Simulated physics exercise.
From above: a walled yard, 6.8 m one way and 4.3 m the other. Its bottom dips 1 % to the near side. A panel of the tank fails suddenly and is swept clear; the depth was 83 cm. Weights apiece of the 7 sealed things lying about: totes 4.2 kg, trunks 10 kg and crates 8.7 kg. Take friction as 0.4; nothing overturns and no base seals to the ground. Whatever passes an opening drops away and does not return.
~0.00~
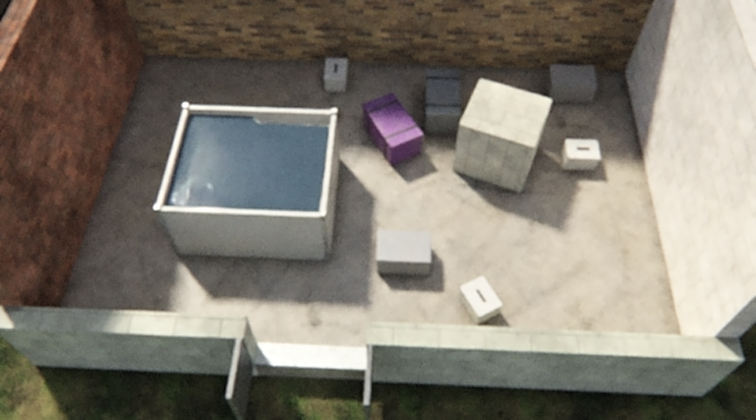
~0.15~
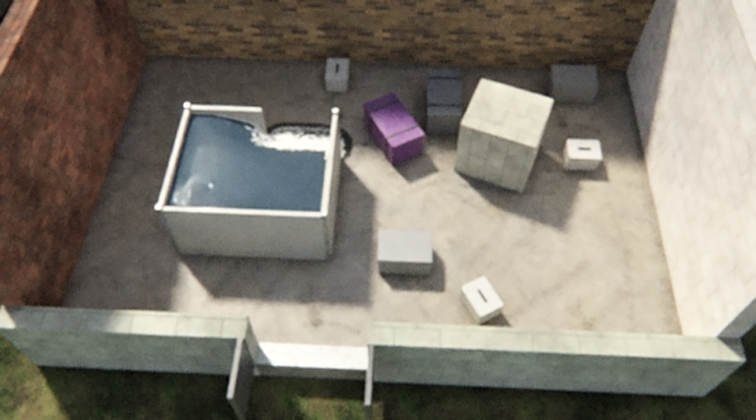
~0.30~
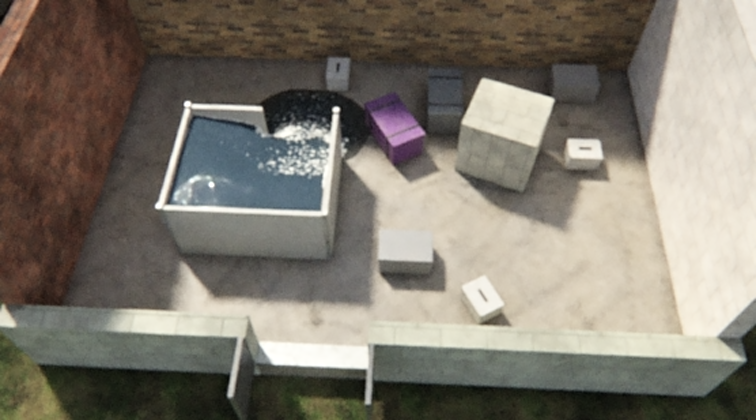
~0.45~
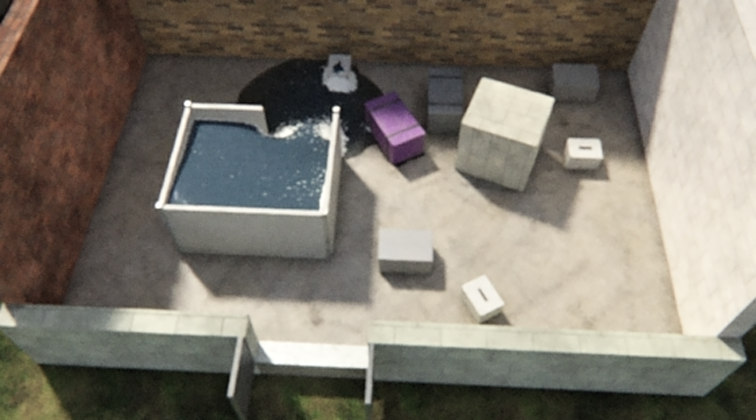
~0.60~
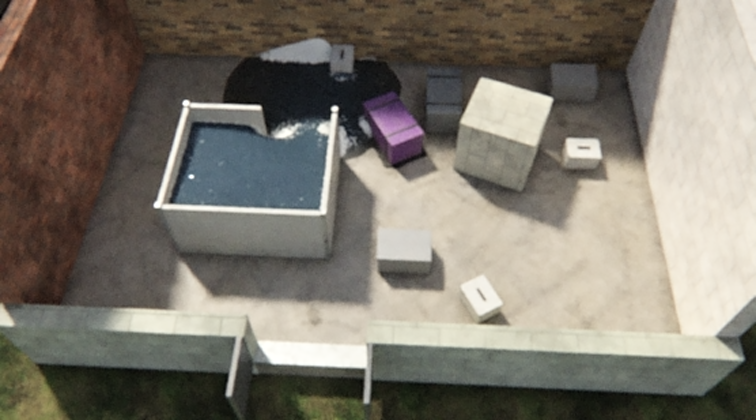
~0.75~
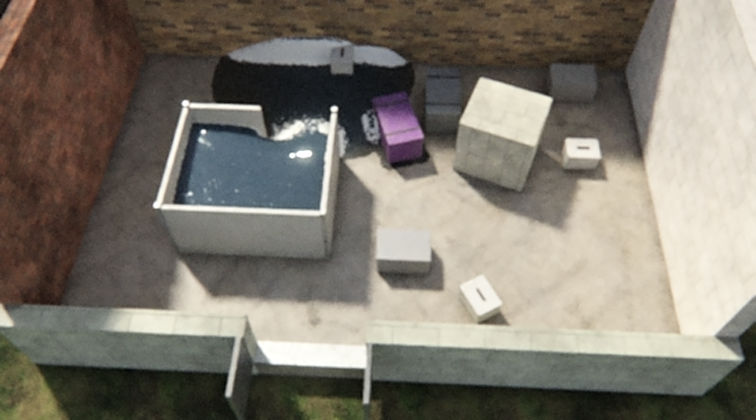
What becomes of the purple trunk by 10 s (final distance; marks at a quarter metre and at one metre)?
Purple trunk slides a little.
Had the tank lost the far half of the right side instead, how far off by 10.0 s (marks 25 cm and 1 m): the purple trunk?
Then the purple trunk travels far.
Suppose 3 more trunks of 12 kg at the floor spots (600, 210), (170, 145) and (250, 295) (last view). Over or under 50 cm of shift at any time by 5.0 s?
In turn: More, more, less.
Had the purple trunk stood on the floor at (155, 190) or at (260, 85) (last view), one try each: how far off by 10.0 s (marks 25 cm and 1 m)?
In turn: It gets carried off; it gets carried off.
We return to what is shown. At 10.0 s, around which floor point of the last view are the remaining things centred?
At about (430, 202).
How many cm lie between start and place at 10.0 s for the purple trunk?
Roughly 50 cm.
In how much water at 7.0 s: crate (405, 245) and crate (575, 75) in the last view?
About 6 and 8 cm.
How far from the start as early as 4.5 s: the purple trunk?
Roughly 40 cm by then.
After 2.0 s the purple trunk is near (435, 123), 0.5 m from its start, aground; 0 of 7 are out; 1 afloat.
After 4.5 s the purple trunk is near (397, 145), 0.4 m from its start, aground; 0 of 7 are out; 2 afloat.
After 7.0 s the purple trunk is near (385, 147), 0.5 m from its start, aground; 0 of 7 are out; 5 afloat.
After 10.0 s the purple trunk is near (390, 89), 0.5 m from its start, afloat; 1 of 7 are out; 6 afloat.
